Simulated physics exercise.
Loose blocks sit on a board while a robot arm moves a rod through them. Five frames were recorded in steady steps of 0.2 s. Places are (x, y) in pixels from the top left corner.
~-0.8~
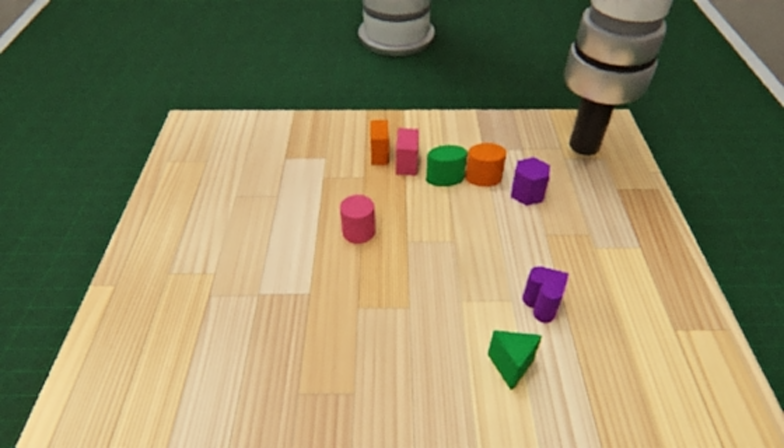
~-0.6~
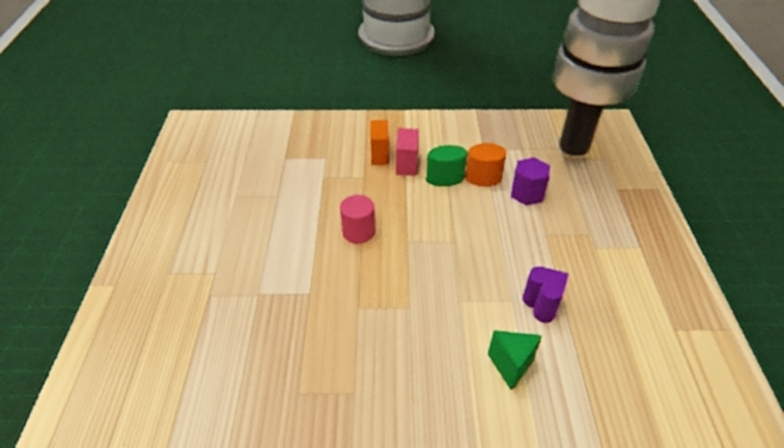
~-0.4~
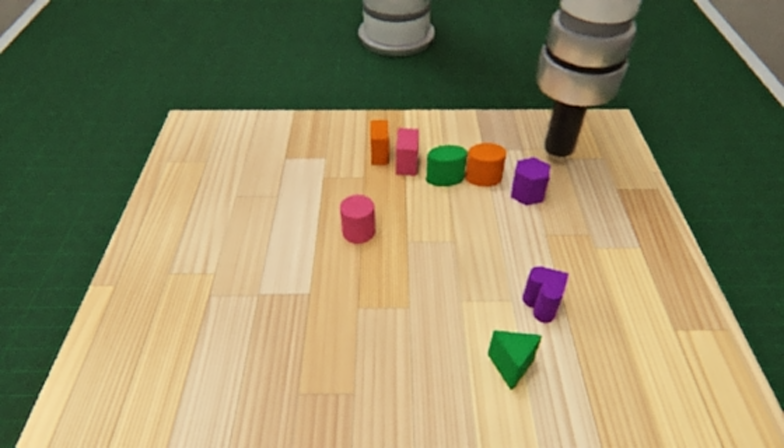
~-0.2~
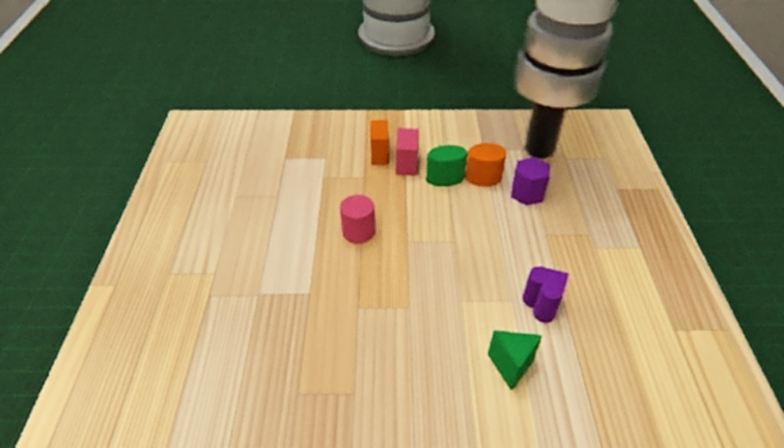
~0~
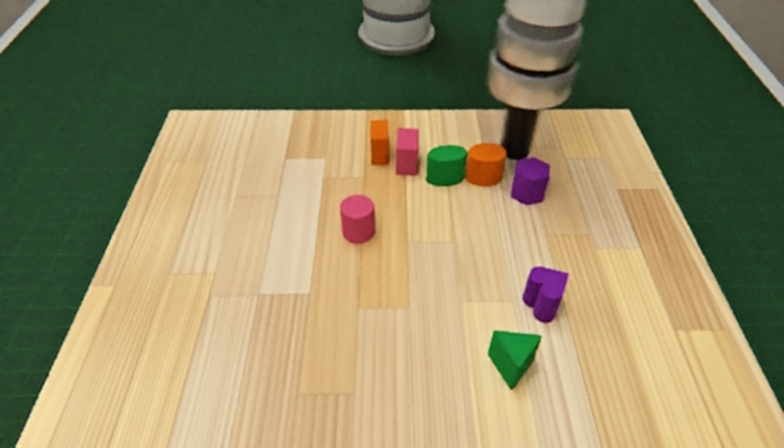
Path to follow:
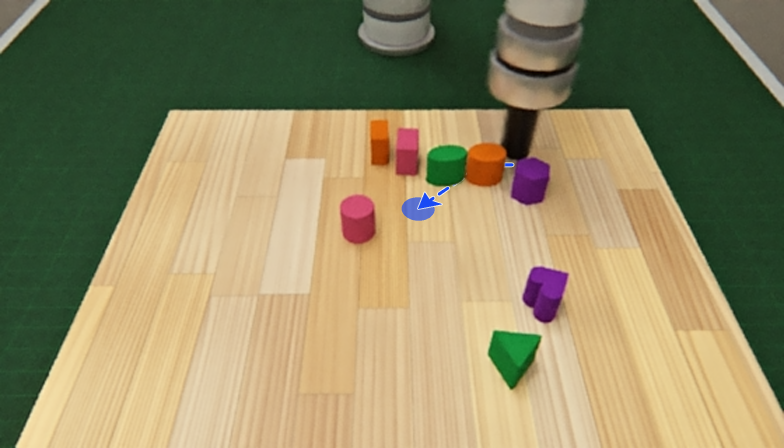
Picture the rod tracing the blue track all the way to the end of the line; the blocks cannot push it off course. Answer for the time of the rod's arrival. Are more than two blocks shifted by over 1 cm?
My answer is no.
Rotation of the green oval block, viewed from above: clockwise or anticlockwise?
Overhead view: Clockwise.
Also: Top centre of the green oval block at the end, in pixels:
Close to (398, 168).
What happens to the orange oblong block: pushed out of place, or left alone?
Here the orange oblong block stays on its spot.
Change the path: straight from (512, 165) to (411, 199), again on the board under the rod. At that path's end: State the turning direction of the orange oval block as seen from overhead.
From above, counter-clockwise.
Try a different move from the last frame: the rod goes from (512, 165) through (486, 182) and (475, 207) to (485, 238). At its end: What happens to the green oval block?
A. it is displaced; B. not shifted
Answer: A.
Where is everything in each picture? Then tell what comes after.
In the first picture, rod tip at (584, 146); block tops, orange oblong block at (379, 129); green oval block at (448, 152); orange oval block at (488, 151); purple hexagon at (533, 168).
In the second picture, rod at (574, 147); blocks unchanged.
In the third picture, rod at (559, 148); blocks unchanged.
In the fourth picture, rod at (539, 149); blocks unchanged.
In the fifth picture, rod at (515, 151); orange oblong block at (379, 129); green oval block at (448, 152); orange oval block at (488, 151); purple hexagon at (533, 168).
Path on the board, from (512, 165) by way of (475, 170) and (447, 189) to (418, 209).
On the path given first. One third of the way, rod at (476, 156); green oval block at (430, 160), turned 55° clockwise; orange oval block at (465, 165), turned 40° anticlockwise.
Two thirds of the way, rod at (449, 175); green oval block at (419, 163), turned 85° clockwise; orange oval block at (451, 187), turned 85° anticlockwise.
At the end, rod at (419, 195); orange oblong block in place; green oval block at (398, 168), turned 150° clockwise; orange oval block at (442, 204), turned 155° anticlockwise; purple hexagon in place.
